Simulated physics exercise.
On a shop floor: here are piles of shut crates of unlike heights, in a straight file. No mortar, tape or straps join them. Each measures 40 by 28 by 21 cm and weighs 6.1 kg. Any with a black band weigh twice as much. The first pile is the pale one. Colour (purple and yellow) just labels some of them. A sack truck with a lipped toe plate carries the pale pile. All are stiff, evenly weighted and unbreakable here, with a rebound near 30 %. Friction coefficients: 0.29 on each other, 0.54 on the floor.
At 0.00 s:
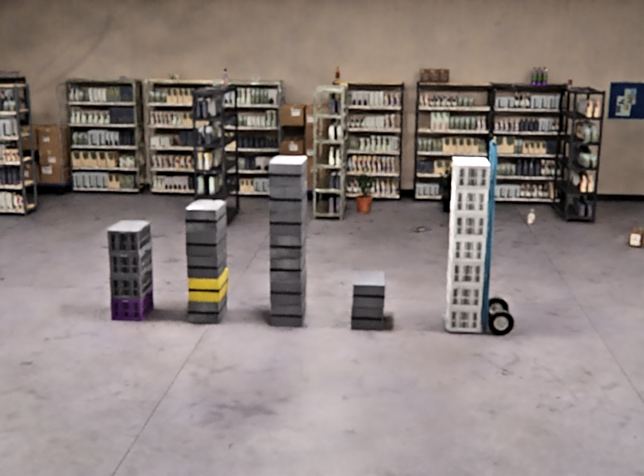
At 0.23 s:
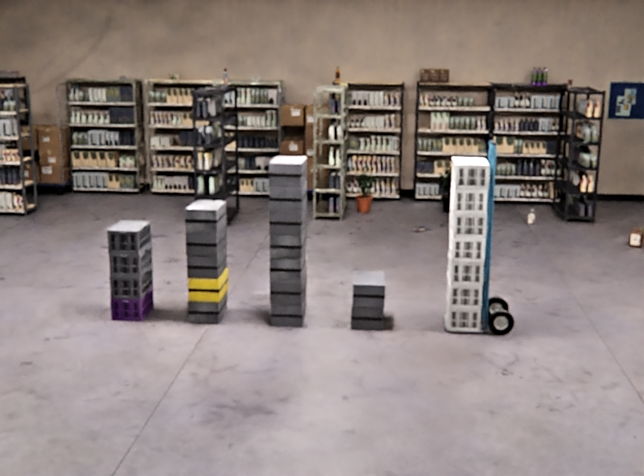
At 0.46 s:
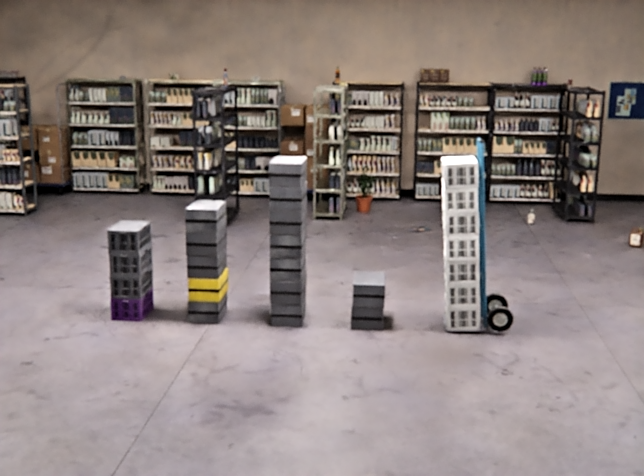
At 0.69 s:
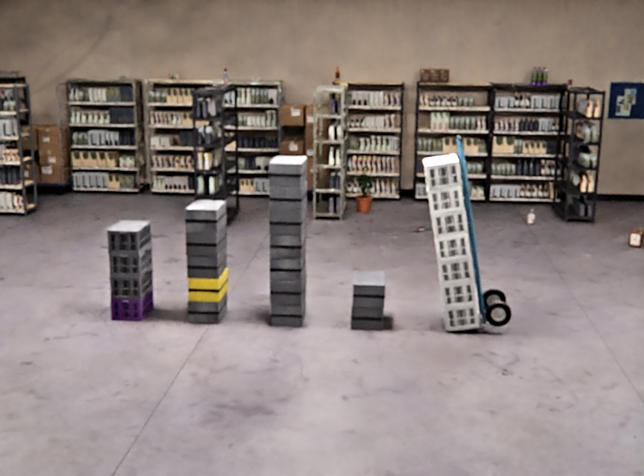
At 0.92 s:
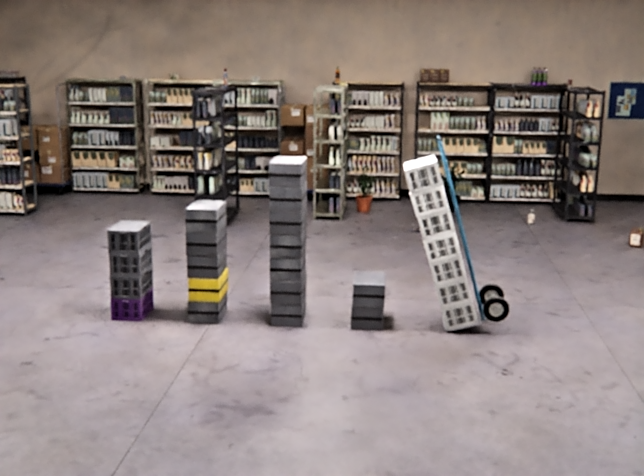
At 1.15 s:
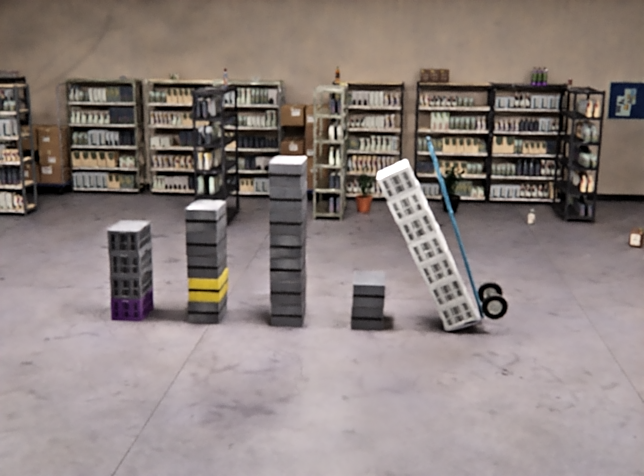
On a shop floor, a sack truck and its pale crate pile lean steadily left.
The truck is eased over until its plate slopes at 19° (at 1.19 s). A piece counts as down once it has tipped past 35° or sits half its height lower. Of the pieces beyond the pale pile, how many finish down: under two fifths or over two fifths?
Under two fifths of them.
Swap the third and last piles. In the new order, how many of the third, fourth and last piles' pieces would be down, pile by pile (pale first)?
Then third 0, fourth 0, last 0.
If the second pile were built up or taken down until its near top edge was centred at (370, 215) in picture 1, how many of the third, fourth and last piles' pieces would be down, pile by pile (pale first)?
In that case third 6, fourth 4, last 3.
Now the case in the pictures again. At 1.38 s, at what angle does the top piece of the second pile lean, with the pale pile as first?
Roughly 0° from upright.
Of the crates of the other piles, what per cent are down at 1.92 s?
By then 0 per cent.
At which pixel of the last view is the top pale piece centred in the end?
Near (323, 279).
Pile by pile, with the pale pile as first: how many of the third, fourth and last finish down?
Third 0, fourth 0, last 0.
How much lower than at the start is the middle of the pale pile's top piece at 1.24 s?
Some 10 cm lower.
After 1.24 s, 1 of the pale pile down; none of the 18 other crates down.
After 1.38 s, 7 of the pale pile down; none of the 18 other crates down.
After 1.56 s, 7 of the pale pile down; none of the 18 other crates down, 2 disturbed.
After 1.92 s, 7 of the pale pile down; none of the 18 other crates down, 5 disturbed.
In the end (2.6 s), 7 of the pale pile down; none of the 18 other crates down, 6 disturbed; purple crate unmoved; yellow crate unmoved. That is 0 per cent. From the last view, middles, purple crate near (133, 303), yellow crate near (209, 284).
